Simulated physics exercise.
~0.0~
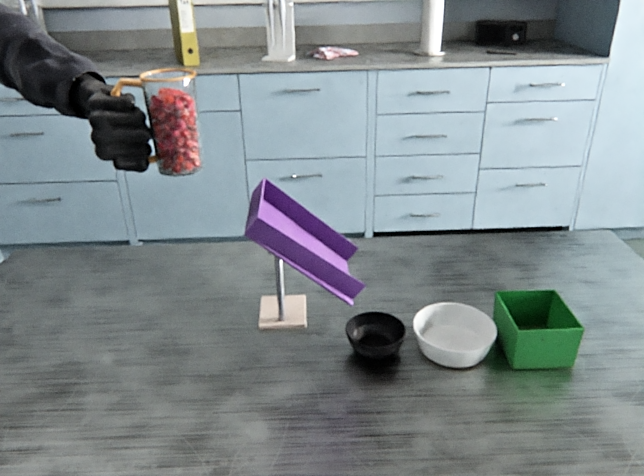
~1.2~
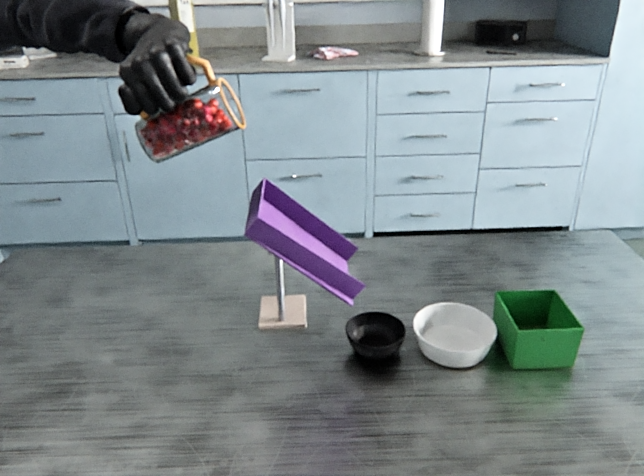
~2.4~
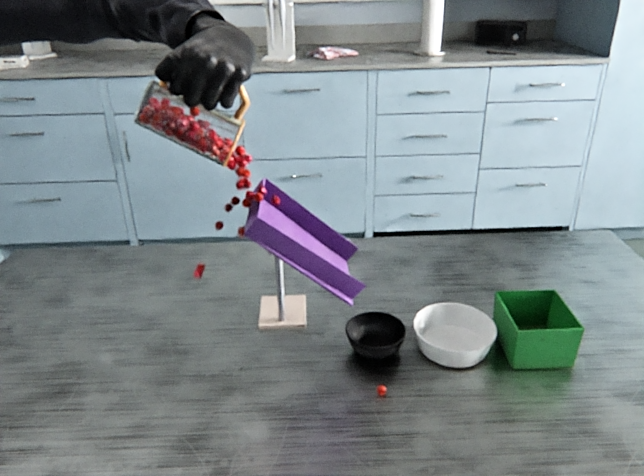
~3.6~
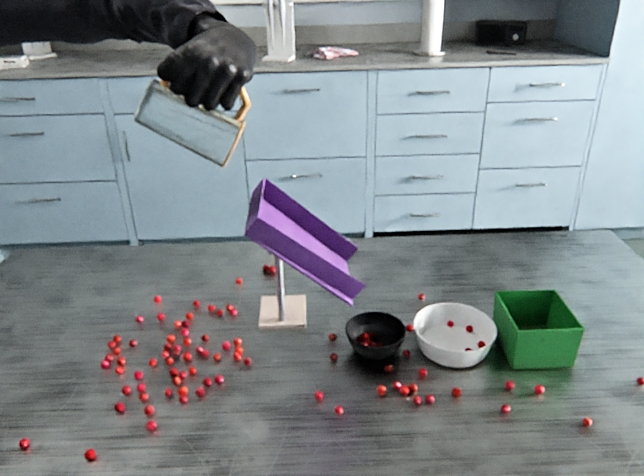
A black-gloved hand tipped a clear cup of red berries over a purple slope, spilling them until the cup was empty, and most ended up scattered across the table, with a few in the black bowl and white dish and none in the green tin.
